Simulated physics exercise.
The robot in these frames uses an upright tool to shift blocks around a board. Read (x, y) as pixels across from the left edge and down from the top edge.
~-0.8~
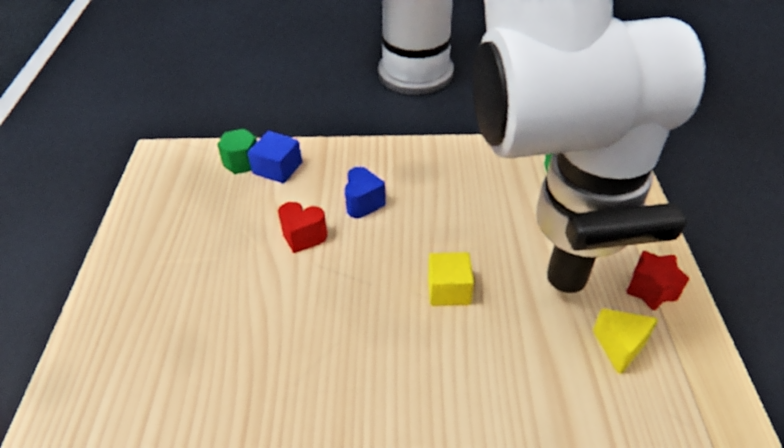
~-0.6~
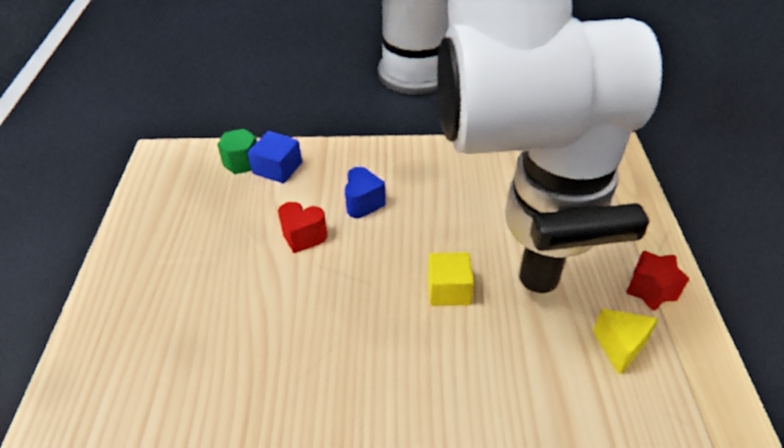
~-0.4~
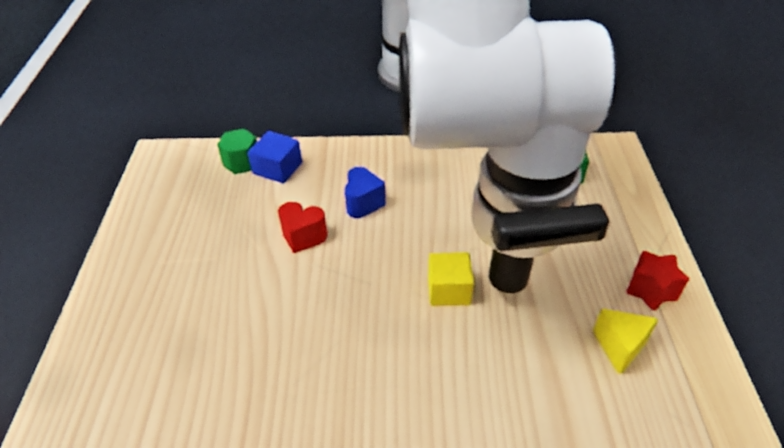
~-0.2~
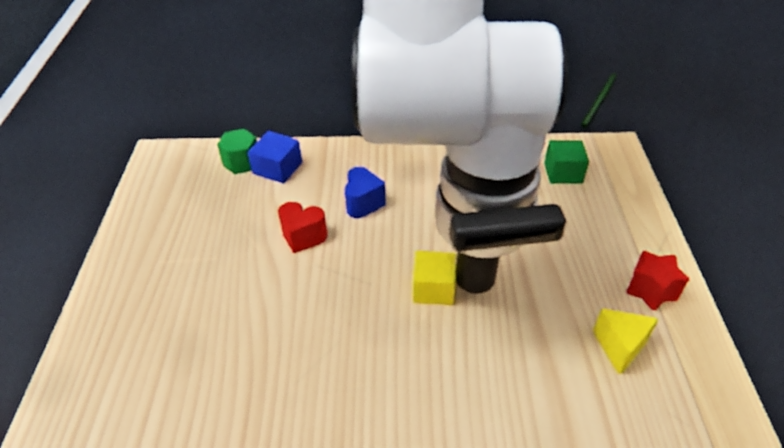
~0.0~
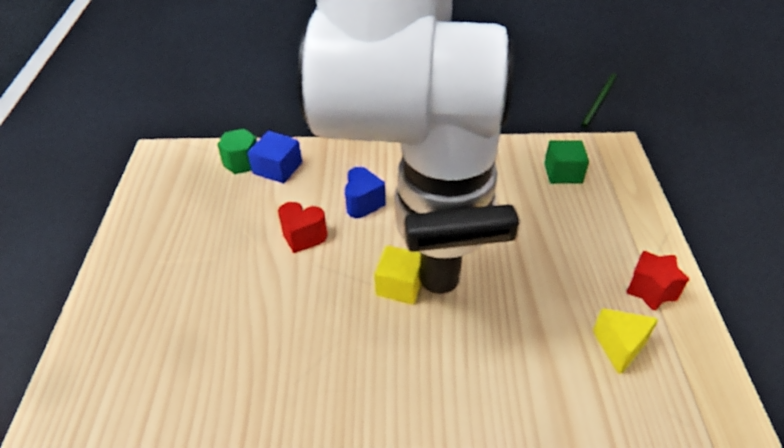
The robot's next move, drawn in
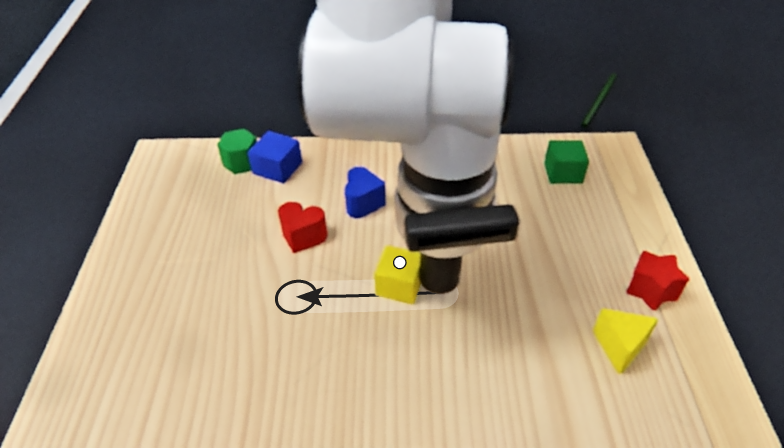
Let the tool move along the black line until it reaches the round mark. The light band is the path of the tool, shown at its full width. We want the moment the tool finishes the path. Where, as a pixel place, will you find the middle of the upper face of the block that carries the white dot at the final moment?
I expect it at (307, 243).
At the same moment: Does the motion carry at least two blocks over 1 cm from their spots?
No, that is not how it ends up.
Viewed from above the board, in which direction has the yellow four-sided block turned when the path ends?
Viewed from above, clockwise.
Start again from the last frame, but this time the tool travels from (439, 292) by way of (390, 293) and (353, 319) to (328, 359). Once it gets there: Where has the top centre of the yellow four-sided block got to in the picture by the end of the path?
Final place: (339, 257).
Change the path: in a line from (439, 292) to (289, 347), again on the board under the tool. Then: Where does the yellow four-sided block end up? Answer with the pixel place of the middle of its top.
Roughly at (365, 261).
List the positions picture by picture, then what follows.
In the first picture, tool tip (567, 278); block tops, red heart block (299, 214); yellow four-sided block (451, 267).
In the second picture, tool (539, 278); blocks unchanged.
In the third picture, tool (508, 278); blocks unchanged.
In the fourth picture, tool (475, 278); yellow four-sided block (435, 266).
In the fifth picture, tool (440, 278); red heart block (299, 214); yellow four-sided block (400, 263).
Path on the board, from (439, 292) to (296, 297); the dot is on the yellow four-sided block.
On the path given first. One third of the way, tool (391, 280); yellow four-sided block (354, 258), turned 20° clockwise.
Two thirds of the way, tool (342, 282); yellow four-sided block (319, 249), turned 45° clockwise.
At the end, tool (293, 283); red heart block in place; yellow four-sided block (307, 243), turned 70° clockwise.
